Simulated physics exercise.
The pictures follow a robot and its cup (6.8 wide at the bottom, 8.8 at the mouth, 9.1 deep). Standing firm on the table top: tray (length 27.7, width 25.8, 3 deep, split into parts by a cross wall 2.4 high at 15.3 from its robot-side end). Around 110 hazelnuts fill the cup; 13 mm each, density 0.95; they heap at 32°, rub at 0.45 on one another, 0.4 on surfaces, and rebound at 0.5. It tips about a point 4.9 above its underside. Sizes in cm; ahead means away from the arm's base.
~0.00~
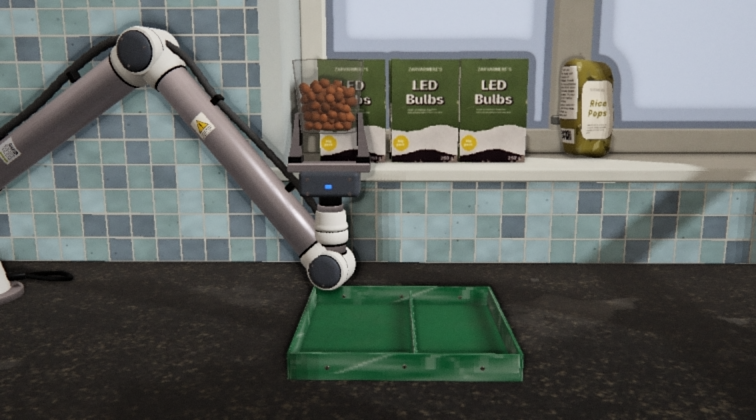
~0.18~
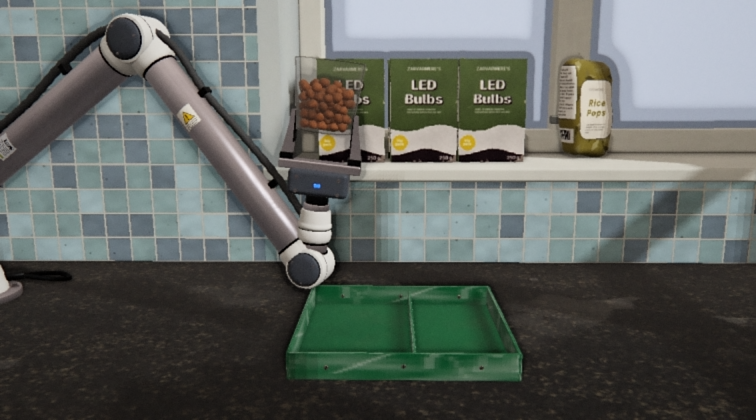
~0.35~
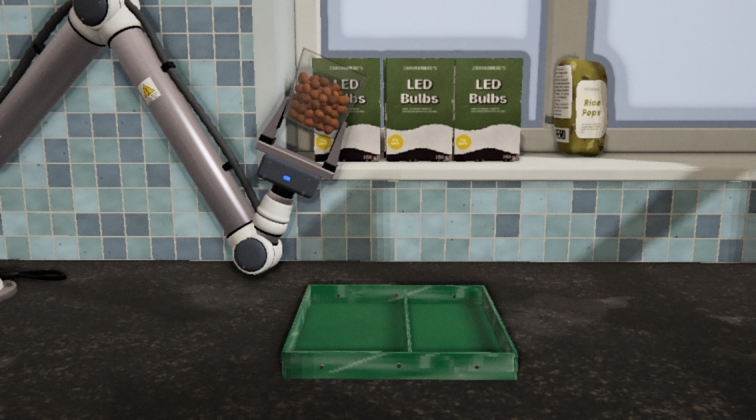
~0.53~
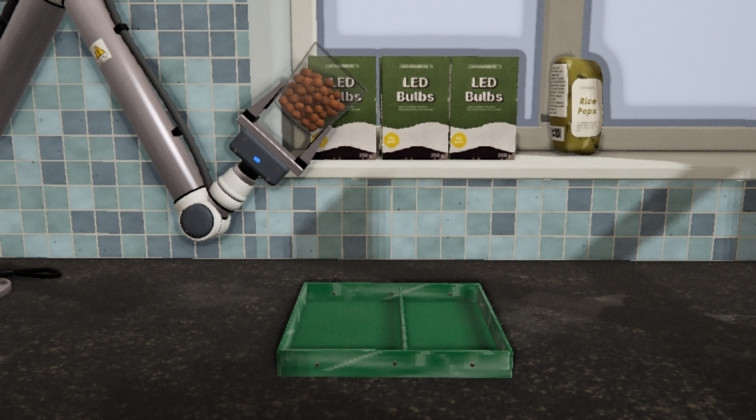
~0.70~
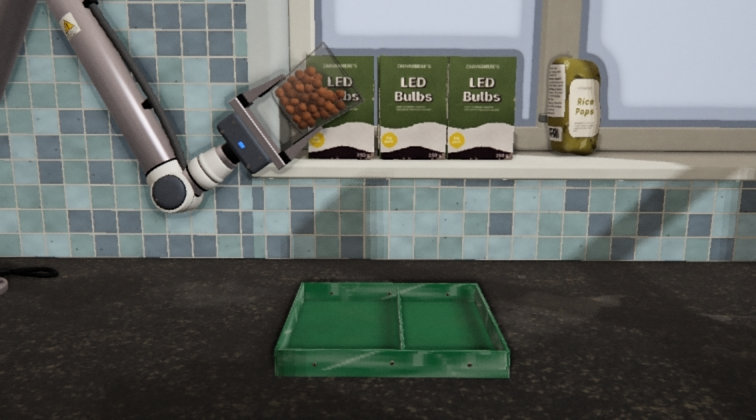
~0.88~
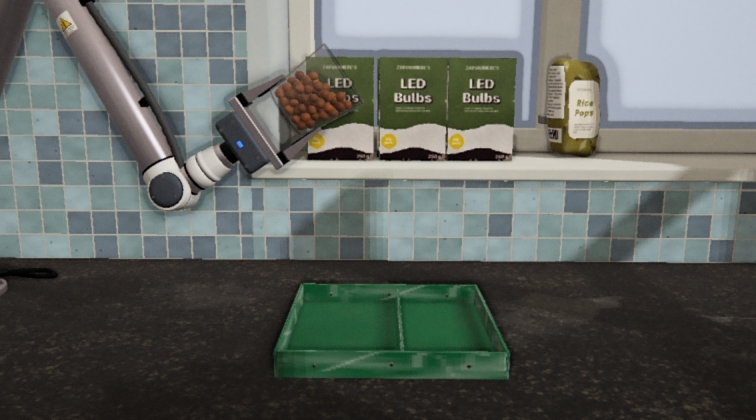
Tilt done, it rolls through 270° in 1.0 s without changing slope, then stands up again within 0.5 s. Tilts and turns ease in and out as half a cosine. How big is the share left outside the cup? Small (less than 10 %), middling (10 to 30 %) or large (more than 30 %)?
Share outside the cup: Small (less than 10 %).
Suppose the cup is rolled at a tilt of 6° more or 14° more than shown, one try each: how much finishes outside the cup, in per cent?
Some 0 and 5 per cent.
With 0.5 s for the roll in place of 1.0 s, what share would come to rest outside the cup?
In that case some 0 per cent.
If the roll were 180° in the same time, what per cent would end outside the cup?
In that case some 0 per cent.
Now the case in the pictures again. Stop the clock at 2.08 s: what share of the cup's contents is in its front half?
Some 45 per cent.
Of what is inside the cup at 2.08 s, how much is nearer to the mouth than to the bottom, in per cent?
About 30 per cent.
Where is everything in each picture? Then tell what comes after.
In the first picture, the cup middle at (329, 98), upright; upper third of the load around (328, 93), from x 305 to 350, top at y 85; 110 in the cup.
In the second picture, the cup middle at (327, 98), tipped 7°; upper third of the load around (324, 92), from x 305 to 350, top at y 80.
In the third picture, the cup middle at (322, 96), tipped 24°; upper third of the load around (315, 90), from x 290 to 345, top at y 75.
In the fourth picture, the cup middle at (317, 94), tipped 43°; upper third of the load around (310, 87), from x 285 to 340, top at y 70.
In the fifth picture, the cup middle at (315, 93), tipped 55°; upper third of the load around (308, 87), from x 280 to 340, top at y 70.
In the sixth picture, the cup middle at (314, 94), tipped 56°; upper third of the load around (307, 88), from x 280 to 345, top at y 75; 110 in the cup.
After 1.48 s, tipped 56°, highest piece 37 above the table; 110 in the cup.
After 2.08 s, tipped 37°, highest piece 36 above the table; 110 in the cup.
After 2.58 s, upright, highest piece 36 above the table; 110 in the cup.
After 3.28 s, upright, highest piece 36 above the table; 110 in the cup.
In the end, 110 in the cup. That is 0 % outside the cup.
